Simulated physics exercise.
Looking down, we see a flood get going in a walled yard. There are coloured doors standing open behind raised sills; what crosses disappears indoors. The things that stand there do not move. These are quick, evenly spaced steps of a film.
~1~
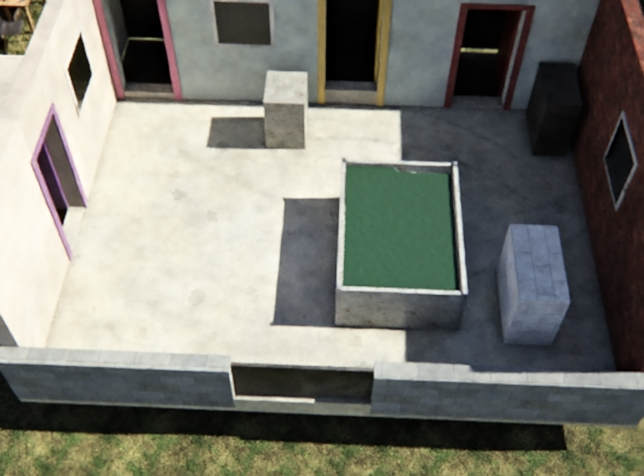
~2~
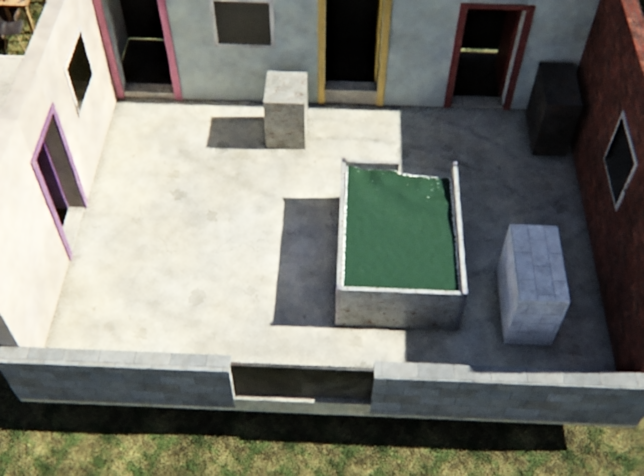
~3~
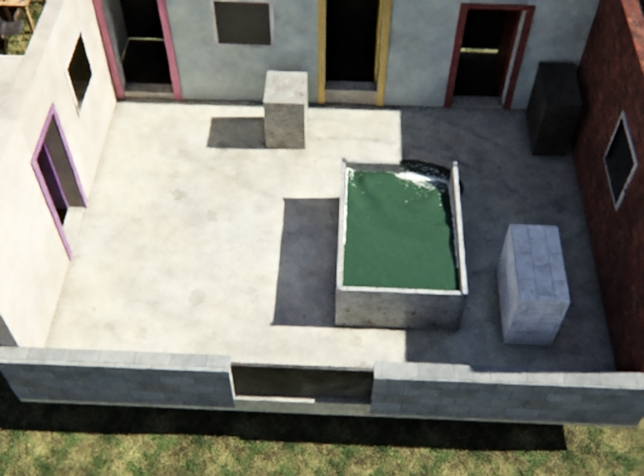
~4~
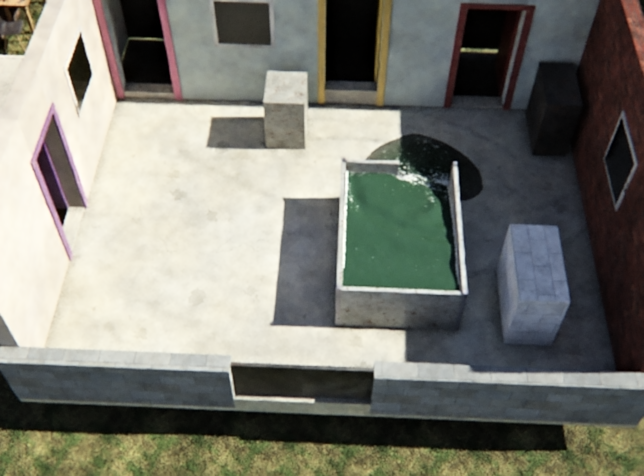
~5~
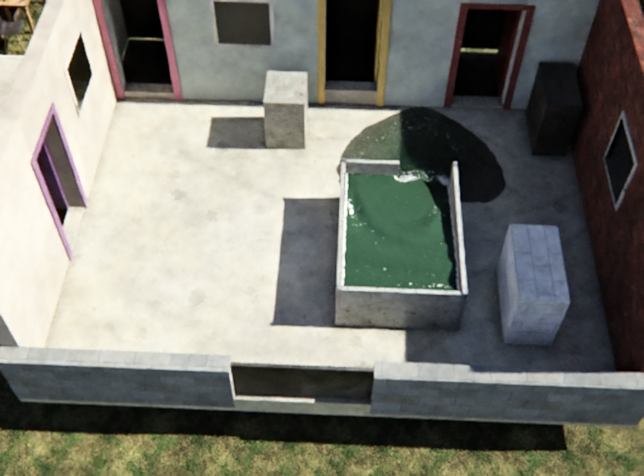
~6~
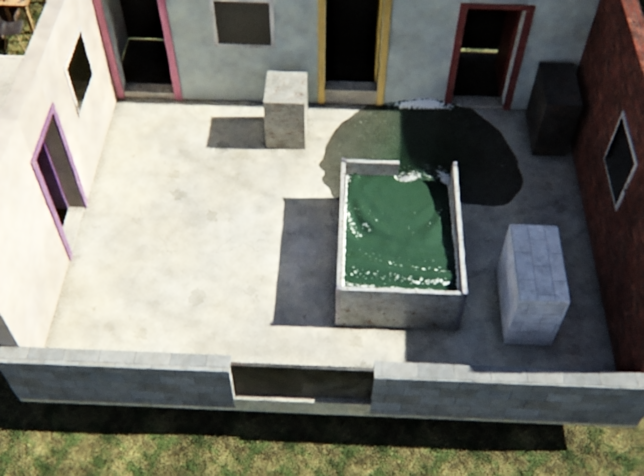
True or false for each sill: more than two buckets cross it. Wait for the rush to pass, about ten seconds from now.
Yellow door - false; red door - true; purple door - false; pink door - false.
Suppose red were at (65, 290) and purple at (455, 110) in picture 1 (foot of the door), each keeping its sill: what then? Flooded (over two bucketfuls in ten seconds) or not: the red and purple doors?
Red falls short, purple exceeds it.
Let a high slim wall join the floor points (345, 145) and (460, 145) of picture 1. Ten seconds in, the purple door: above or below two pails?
Looking at each in turn, purple overshoots the limit.
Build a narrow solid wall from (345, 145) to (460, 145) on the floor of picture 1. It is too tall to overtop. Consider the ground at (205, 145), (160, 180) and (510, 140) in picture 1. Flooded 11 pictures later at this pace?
Results in sequence: Swamped / swamped / swamped.
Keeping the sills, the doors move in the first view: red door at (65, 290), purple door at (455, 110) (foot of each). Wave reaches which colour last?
Result: The door marked red.
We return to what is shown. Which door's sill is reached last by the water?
It's the one in purple.
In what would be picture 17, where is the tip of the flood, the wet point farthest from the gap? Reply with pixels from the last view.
Estimated pixel: (168, 102).
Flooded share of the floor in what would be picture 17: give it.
Close to 25 percent, by my reckoning.
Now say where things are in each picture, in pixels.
The first frame shows still water in the water tank at (400, 226).
In the second frame, water pours out on the water tank's far side and has run to a hidden place.
In the third frame, water pours out on the water tank's far side and has run to a hidden place.
In the fourth frame, the front is at (410, 139), out from the gap on the water tank's far side.
In the fifth frame, water pours out on the water tank's far side and has run to (430, 112).
In the sixth frame, the front is at (464, 108), out from the gap on the water tank's far side.
A moment on, water covers 20 % of the floor; the yellow door wet at the sill, nothing in, the red door over two buckets in, the purple door not reached, the pink door not reached.
Next, water covers 25 % of the floor; the yellow door wet at the sill, nothing in, the red door far over two buckets in, the purple door not reached, the pink door not reached.
Then, water covers 45 % of the floor; the yellow door wet at the sill, nothing in, the red door far over two buckets in, the purple door not reached, the pink door wet at the sill, nothing in.
Later, water covers 75 % of the floor; the yellow door wet at the sill, nothing in, the red door far over two buckets in, the purple door wet at the sill, nothing in, the pink door wet at the sill, nothing in.
In the end, water covers 95 % of the floor; the yellow door wet at the sill, nothing in, the red door far over two buckets in, the purple door wet at the sill, nothing in, the pink door wet at the sill, nothing in.
